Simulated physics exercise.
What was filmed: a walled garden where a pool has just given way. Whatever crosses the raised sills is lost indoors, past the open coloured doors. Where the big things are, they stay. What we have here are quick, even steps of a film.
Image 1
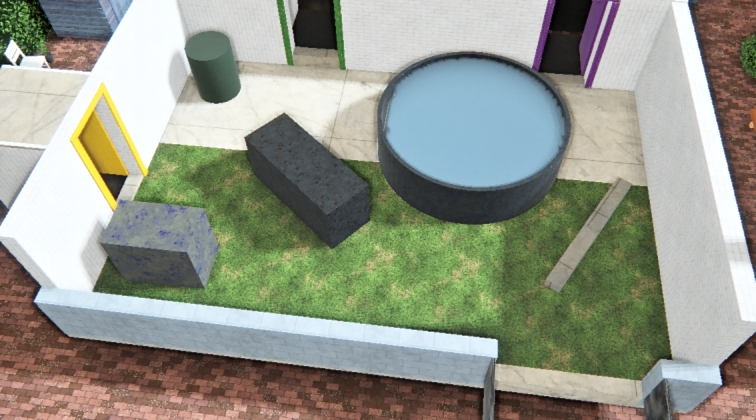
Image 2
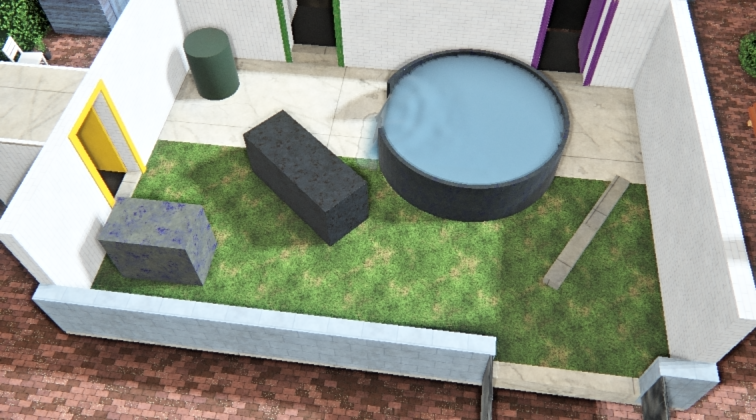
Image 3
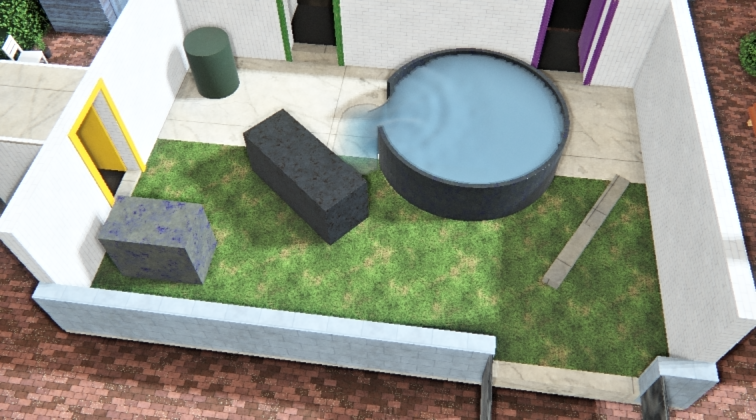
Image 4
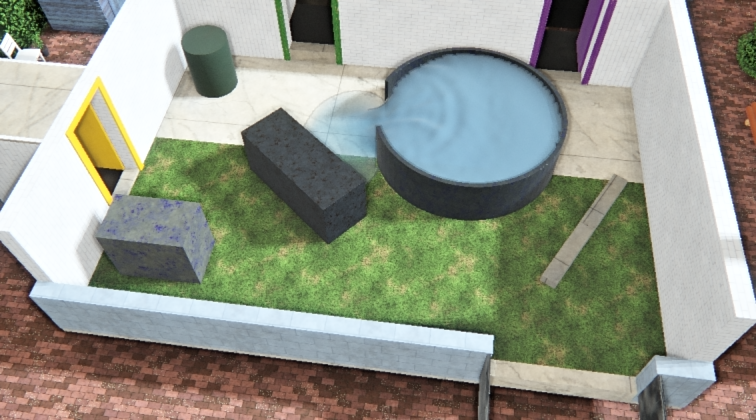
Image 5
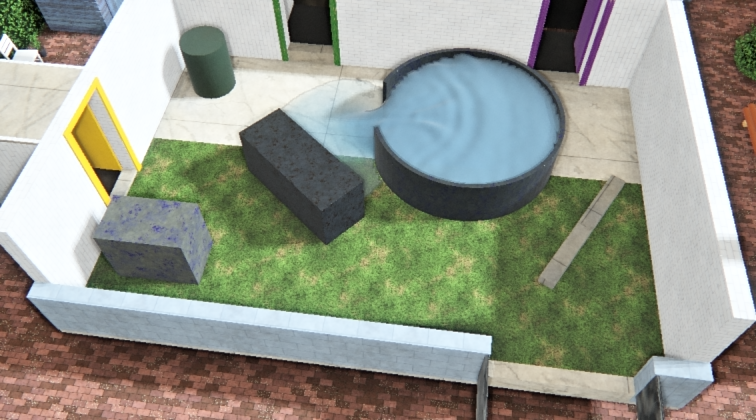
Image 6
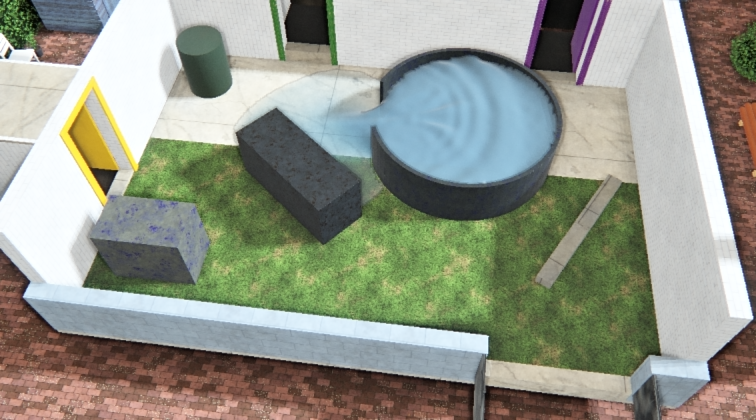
We see a walled garden with dark blocks, a green cylinder and a round pool of still water, then water pours through a gap in the pool's left side, spreading across the paving and around the long dark block.
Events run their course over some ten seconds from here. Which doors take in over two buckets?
Door by door: The yellow door does, the green door does not, the purple door does not.
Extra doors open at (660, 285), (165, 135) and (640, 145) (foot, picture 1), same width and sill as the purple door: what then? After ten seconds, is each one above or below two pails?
Result per door - within the limit; past the limit; within the limit.
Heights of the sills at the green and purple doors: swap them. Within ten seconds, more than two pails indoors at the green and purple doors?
In turn, green tops the mark, then purple comes in under.
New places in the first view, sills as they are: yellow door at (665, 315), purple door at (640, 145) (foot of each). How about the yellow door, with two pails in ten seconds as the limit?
Well, the yellow door doesn't reach it, as it turns out.
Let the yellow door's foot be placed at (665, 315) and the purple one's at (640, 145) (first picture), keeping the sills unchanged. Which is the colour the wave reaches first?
Result: The green-painted one.
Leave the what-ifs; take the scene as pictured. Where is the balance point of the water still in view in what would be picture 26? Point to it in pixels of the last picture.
The balance point is around (361, 136).
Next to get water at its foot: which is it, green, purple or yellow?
That would be the door marked green.
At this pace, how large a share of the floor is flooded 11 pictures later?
About 30 %.
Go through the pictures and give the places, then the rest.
In the first picture, still water in the round tank at (473, 118).
In the second picture, the front is at (373, 167), out from the gap at (381, 130).
In the third picture, the front is at a hidden place, out from the gap at (381, 130).
In the fourth picture, water pours out at (380, 130) and has run to a hidden place.
In the fifth picture, the front is at a hidden place, out from the gap at (378, 130).
In the sixth picture, the front is at a hidden place, out from the gap at (375, 129).
A moment on, water covers 25 % of the floor; the yellow door not reached, the green door wet at the sill, nothing in, the purple door not reached.
Next, water covers 30 % of the floor; the yellow door wet at the sill, nothing in, the green door wet at the sill, nothing in, the purple door not reached.
Then, water covers 50 % of the floor; the yellow door under two buckets in, the green door wet at the sill, nothing in, the purple door not reached.
Later, water covers 80 % of the floor; the yellow door far over two buckets in, the green door wet at the sill, nothing in, the purple door wet at the sill, nothing in.
In the end, water covers 95 % of the floor; the yellow door far over two buckets in, the green door wet at the sill, nothing in, the purple door wet at the sill, nothing in.
